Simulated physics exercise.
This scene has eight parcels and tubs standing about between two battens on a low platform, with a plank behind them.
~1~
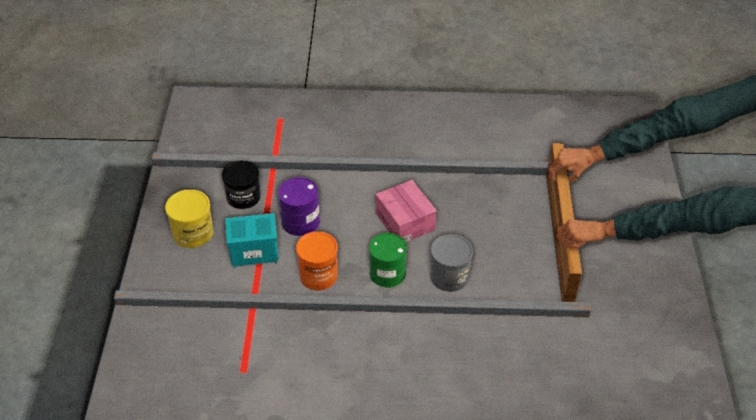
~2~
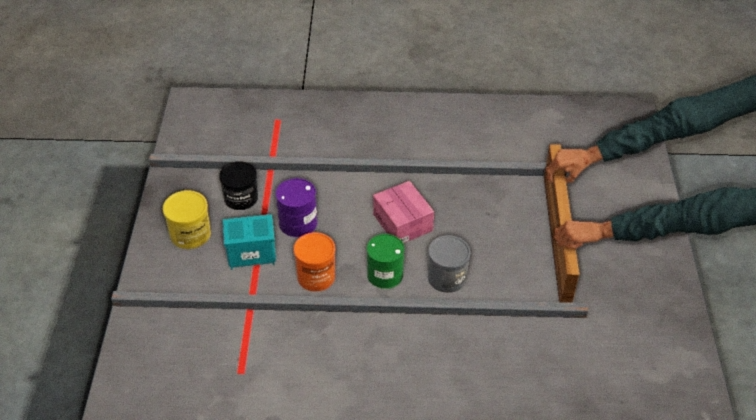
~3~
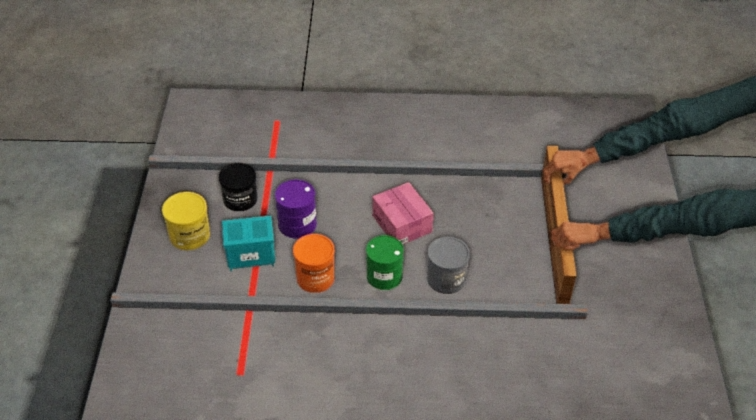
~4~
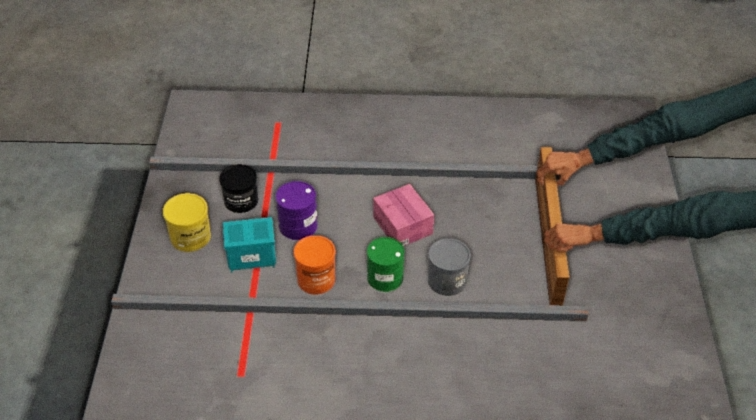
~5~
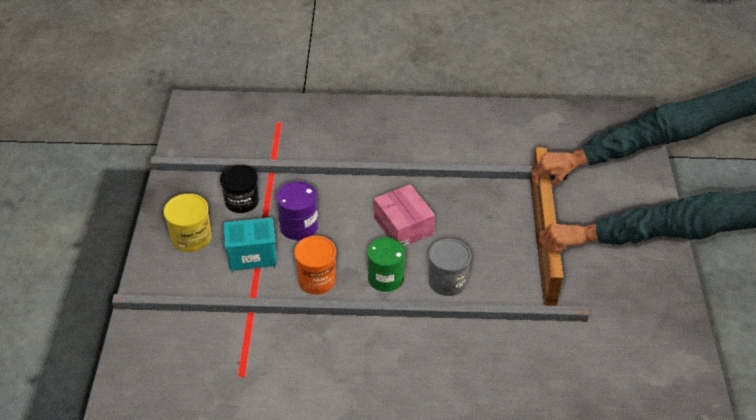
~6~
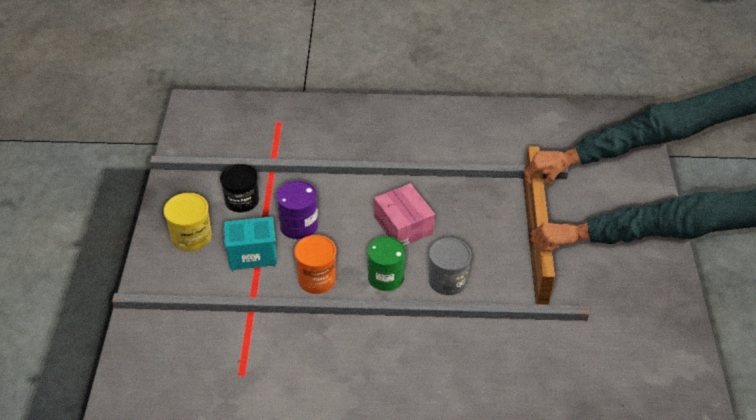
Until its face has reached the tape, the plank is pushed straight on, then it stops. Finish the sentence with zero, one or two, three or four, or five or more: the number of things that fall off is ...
The number of things that fall off is zero.
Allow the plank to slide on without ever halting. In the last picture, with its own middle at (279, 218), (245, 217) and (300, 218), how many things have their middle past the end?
Per position: 0 / 0 / 0.
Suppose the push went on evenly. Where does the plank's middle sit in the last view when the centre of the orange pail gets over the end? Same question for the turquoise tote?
Middle approx. at (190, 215), then approx. at (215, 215).
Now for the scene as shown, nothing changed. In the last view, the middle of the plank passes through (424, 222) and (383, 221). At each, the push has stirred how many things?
3 and 4.
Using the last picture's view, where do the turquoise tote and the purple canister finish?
About (176, 236), and the other about (201, 203).
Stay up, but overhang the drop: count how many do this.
Answer: 0.
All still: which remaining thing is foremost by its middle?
It's the yellow pail.
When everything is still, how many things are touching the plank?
That comes to 2.
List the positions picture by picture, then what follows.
Yellow pail (190, 219); black pail (242, 185); turquoise tote (253, 241); plank (563, 221); tape (264, 231), in the first frame.
Black pail (239, 186); grey pail (448, 265), in the second frame.
Turquoise tote (249, 244); pink parcel (402, 214), in the third frame.
Yellow pail (188, 223); orange pail (315, 266), in the fourth frame.
Black pail (240, 189); purple canister (298, 211), in the fifth frame.
Yellow pail (189, 223); black pail (240, 189); turquoise tote (251, 245); plank (538, 224); tape (262, 234), in the sixth frame.
Early on, none off yet; yellow pail at rest near (189, 223); black pail at rest near (240, 189); turquoise tote at rest near (251, 245).
A while later, none off yet; yellow pail travelled a little near (182, 221); black pail moving near (240, 185); turquoise tote travelled about its own width near (222, 240).
Finally, the number that fall off is zero.
